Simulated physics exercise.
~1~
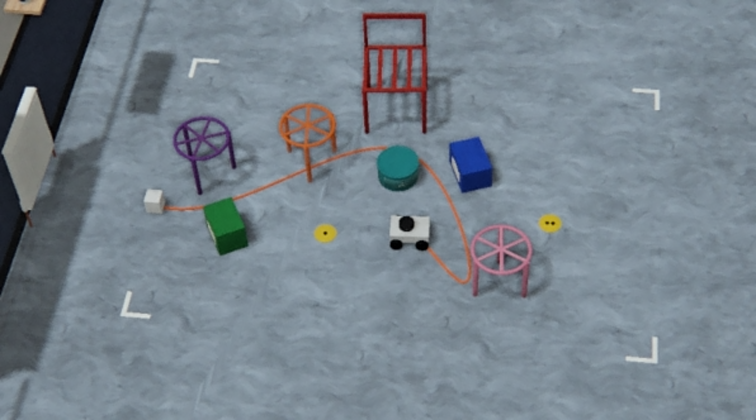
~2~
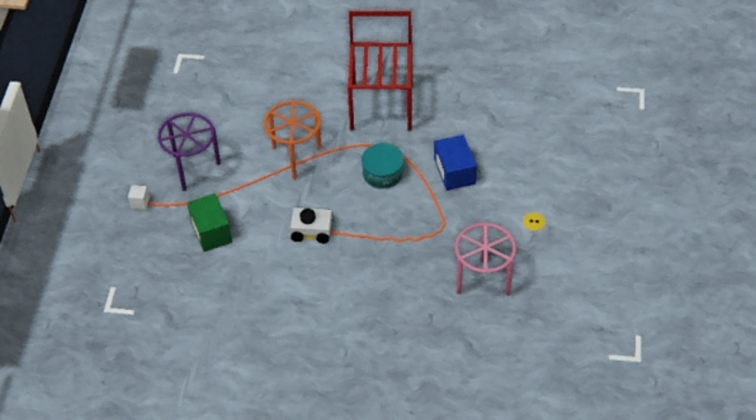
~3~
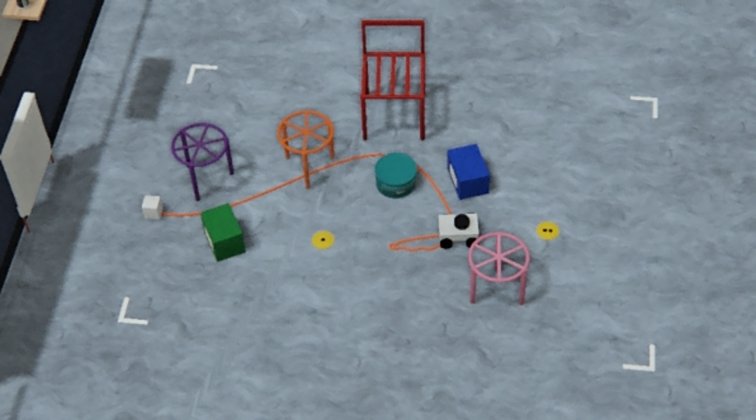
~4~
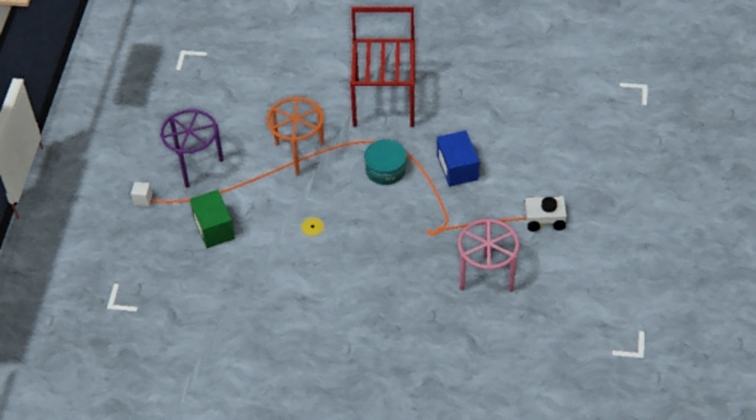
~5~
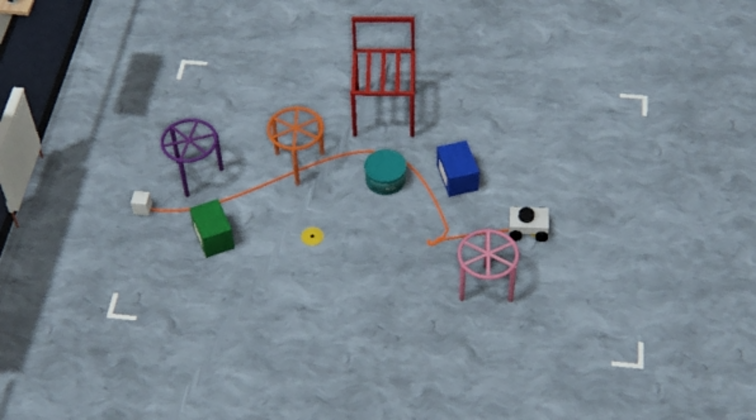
A red chair stands at the top of a grey hallway floor seen from above, with purple and orange stools to its left, a teal bucket and blue carton below it, a green box at left and a pink stool at lower right. A small white cart tows an orange lead that runs from a white block at far left and bends around the bucket. The cart rolls left to a yellow mark, then turns back right, passing above the pink stool to another mark. It ends there, the lead trailing behind and everything else still standing in place.
